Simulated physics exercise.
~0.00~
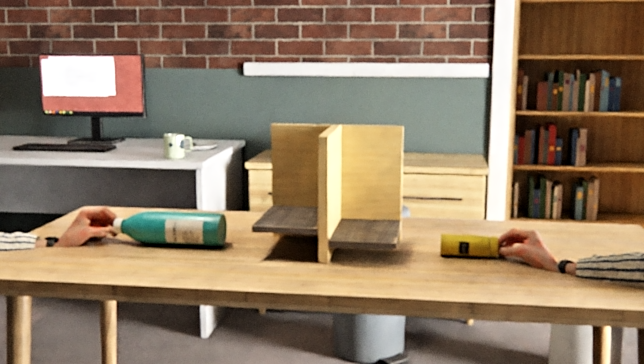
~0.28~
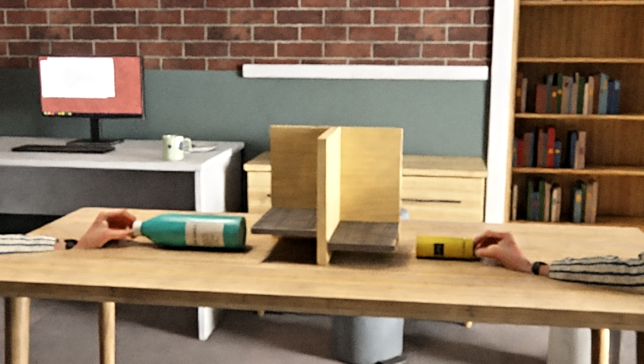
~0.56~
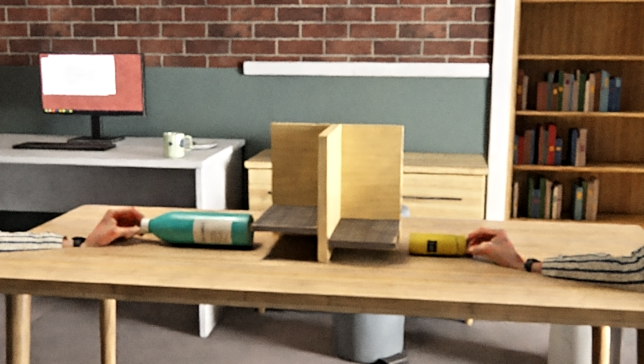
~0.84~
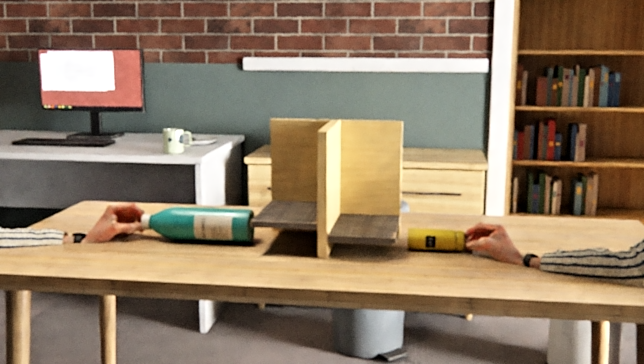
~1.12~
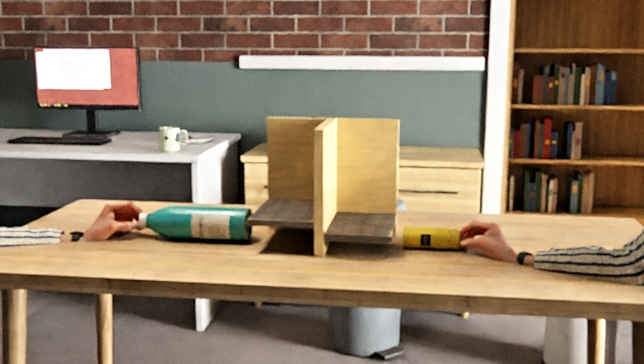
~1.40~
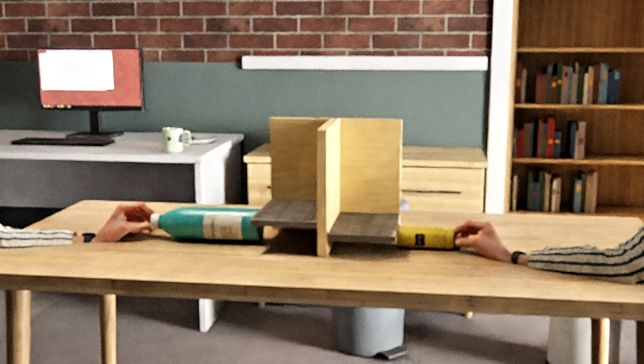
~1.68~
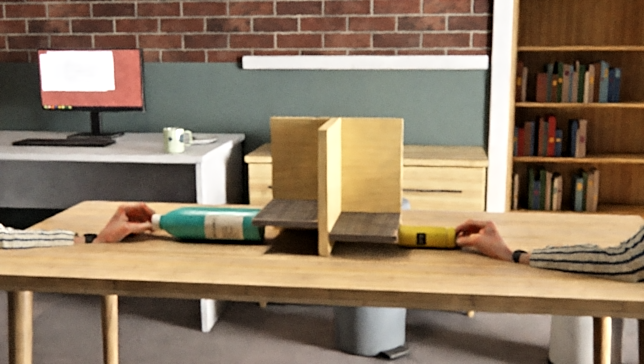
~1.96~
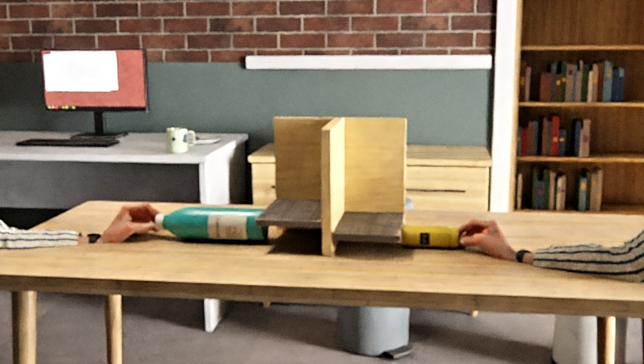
On a wooden table, two hands slide a turquoise bottle and yellow shaker against shelf edges.
